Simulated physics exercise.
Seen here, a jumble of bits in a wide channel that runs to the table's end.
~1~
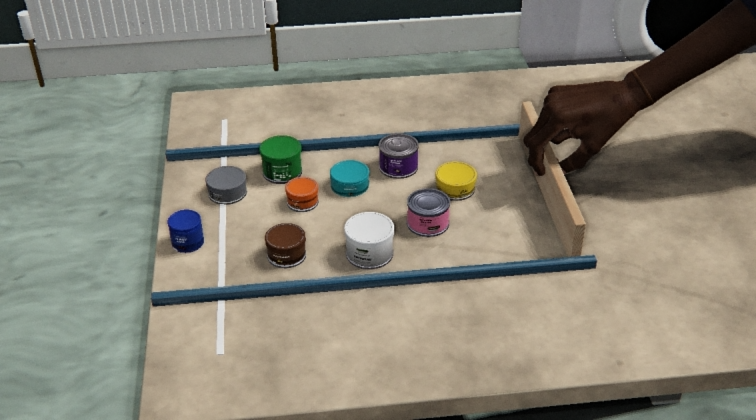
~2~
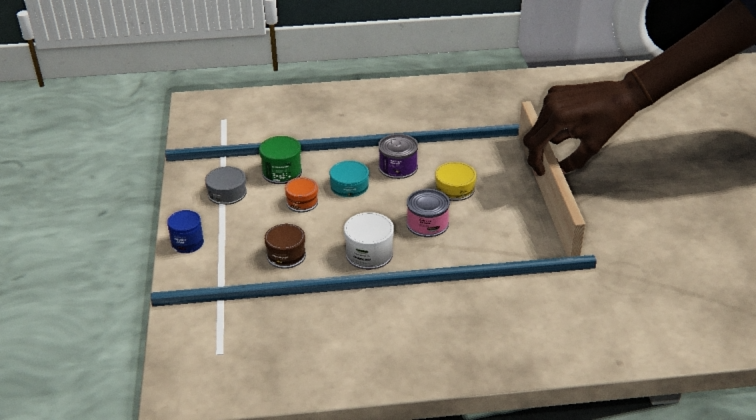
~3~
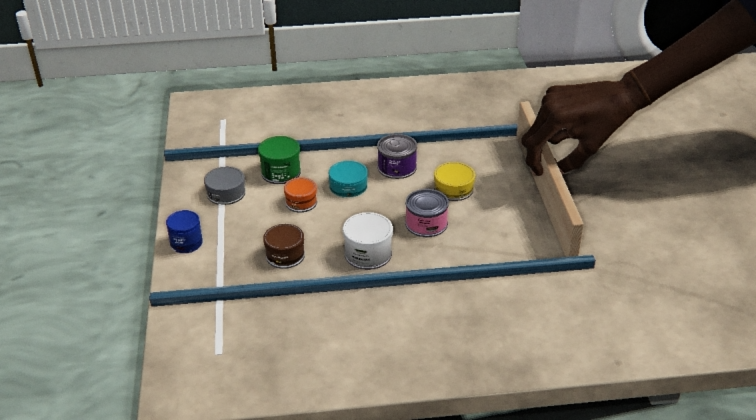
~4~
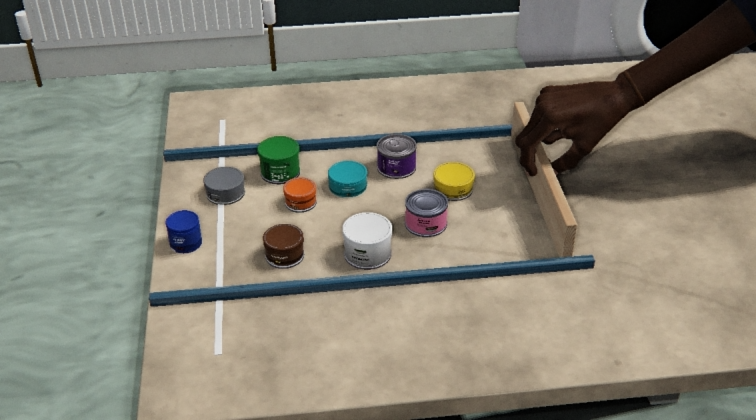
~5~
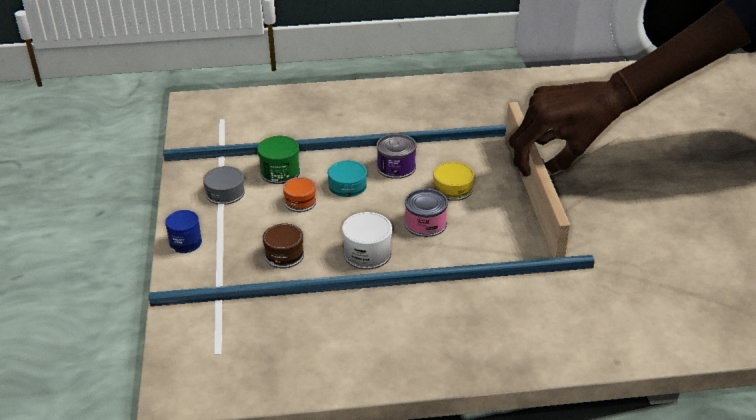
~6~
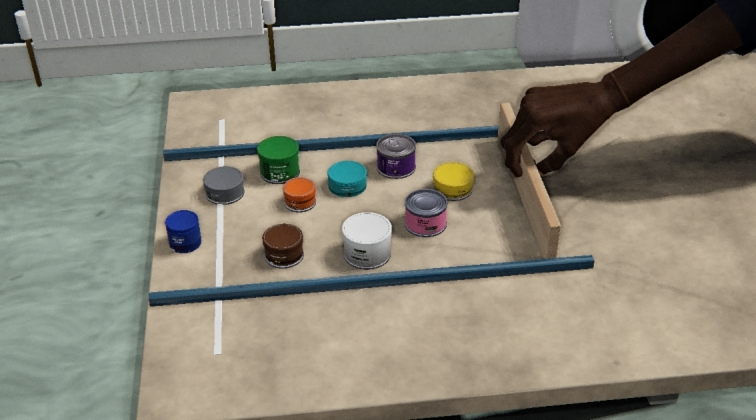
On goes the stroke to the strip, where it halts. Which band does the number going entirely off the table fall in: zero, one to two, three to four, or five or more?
It falls in the one to two band.
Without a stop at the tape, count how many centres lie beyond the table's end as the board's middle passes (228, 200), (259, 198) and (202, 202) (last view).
Taking the three positions in turn, the counts come to 2, 0 and 6.
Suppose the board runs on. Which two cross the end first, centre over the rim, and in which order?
The grey pot goes first, followed by the blue tub.
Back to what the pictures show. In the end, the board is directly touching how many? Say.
The answer is 4.
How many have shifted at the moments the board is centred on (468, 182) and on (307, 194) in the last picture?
At the first place 1, at the second 9.
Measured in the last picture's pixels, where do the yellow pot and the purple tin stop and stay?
You'll see the yellow pot at (199, 207), with the purple tin at (200, 171).
Soon after, none off yet; blue tub at rest near (184, 232); grey pot at rest near (224, 186); brown tin at rest near (284, 246).
After that, none off yet; blue tub at rest near (184, 232); grey pot at rest near (224, 186); brown tin displaced a little near (260, 246).
In the end, the number that fall off is one or two; gone, grey pot and blue tub.
